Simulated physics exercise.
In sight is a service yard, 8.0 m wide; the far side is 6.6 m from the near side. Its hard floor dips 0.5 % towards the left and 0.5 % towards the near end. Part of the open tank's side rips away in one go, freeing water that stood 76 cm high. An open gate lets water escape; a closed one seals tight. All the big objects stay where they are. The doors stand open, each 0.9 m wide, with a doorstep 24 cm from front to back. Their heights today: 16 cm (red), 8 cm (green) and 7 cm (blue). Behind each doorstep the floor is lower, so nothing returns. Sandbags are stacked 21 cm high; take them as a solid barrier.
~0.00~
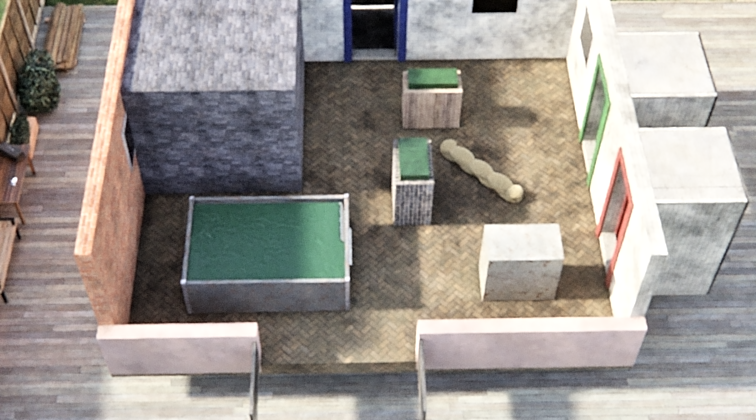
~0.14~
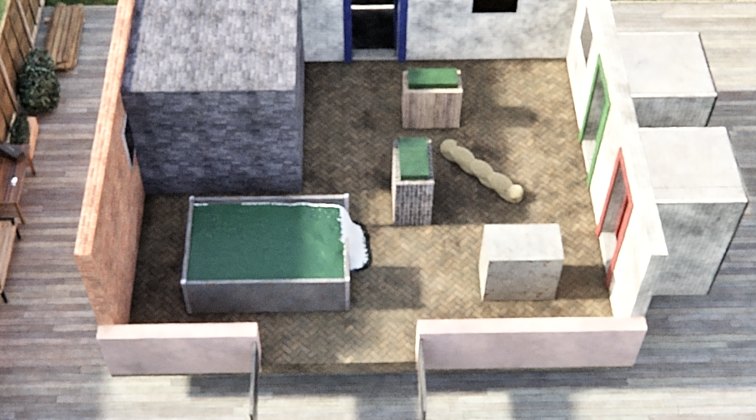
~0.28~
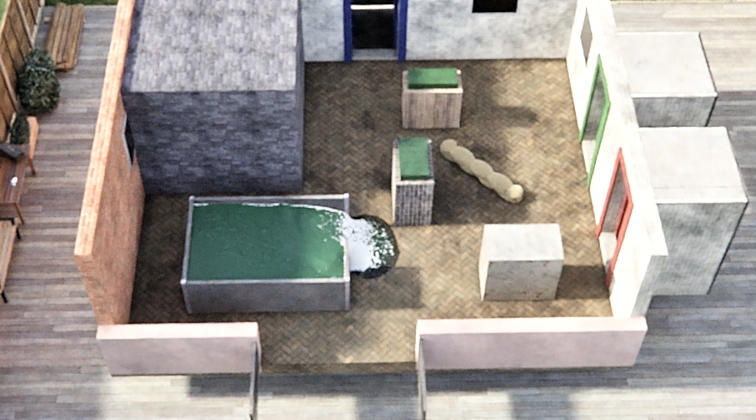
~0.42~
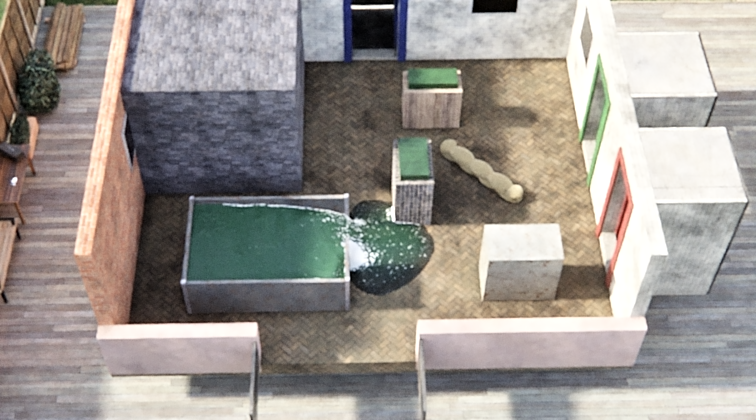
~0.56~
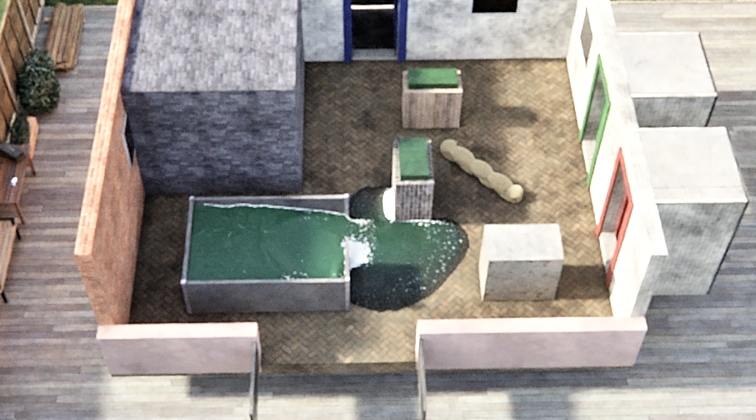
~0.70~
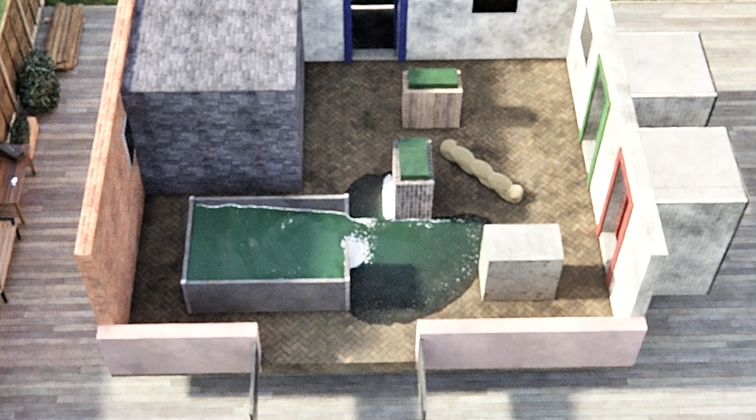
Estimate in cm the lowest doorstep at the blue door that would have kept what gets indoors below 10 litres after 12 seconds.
It would have to be roughly 9 cm high.
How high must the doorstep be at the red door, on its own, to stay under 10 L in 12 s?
About 31 cm at red.
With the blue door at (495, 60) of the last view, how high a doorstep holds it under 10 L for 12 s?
Roughly 9.0 cm.
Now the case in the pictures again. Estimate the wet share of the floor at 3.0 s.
Some 50 per cent of it.
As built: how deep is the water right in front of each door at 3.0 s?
In cm: Red 24, green 7, blue 11.
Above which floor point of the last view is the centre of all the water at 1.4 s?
Near (310, 261).
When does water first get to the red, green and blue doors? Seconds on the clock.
Arrival: Red 1.3 s, green 2.0 s, blue 2.2 s.
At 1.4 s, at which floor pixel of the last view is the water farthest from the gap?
Near (590, 204).
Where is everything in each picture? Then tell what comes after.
The first picture shows the open tank at (268, 241) is whole and still, 76 cm deep; the blue door at (375, 22) is dry.
In the second picture, water pours out at (345, 236) and has run 0.3 m, to (366, 264); about 11 cm deep outside, 76 cm at the back.
In the third picture, the gap is at (345, 238), the front 0.8 m out at (393, 255); the back of the open tank holds 76 cm.
In the fourth picture, the gap is at (345, 239), the front 1.4 m out at (428, 251); the back of the open tank holds 76 cm.
In the fifth picture, water pours out at (345, 239) and has run 2.0 m, to (463, 248); about 6 cm deep outside, 76 cm at the back.
In the sixth picture, water pours out at (345, 238) and has run 2.6 m, to a hidden place; about 5 cm deep outside, 76 cm at the back; the blue door at (375, 22), 4.6 m from the gap, is still 3.0 m from the nearest water.
After 1.4 s water covers 25 % of the floor, deepest (38 cm) near (358, 241); it has not reached the blue door.
After 3.0 s water covers 50 % of the floor, deepest (32 cm) near (594, 229); 11 cm at the blue door, 7 litres in over its 7 cm doorstep.
After 12.0 s water covers 95 % of the floor, deepest (12 cm) near (389, 224); 9 cm at the blue door, 36 litres in over its 7 cm doorstep.
At the blue door as built, the water arrived by 2.2 s and peaked near 11 cm at 3.4 s.
With a doorstep of 7.5 cm, 28 litres would have come in within the 12 s; with 10 cm, 5 litres. So under 10 litres takes about 9 cm.
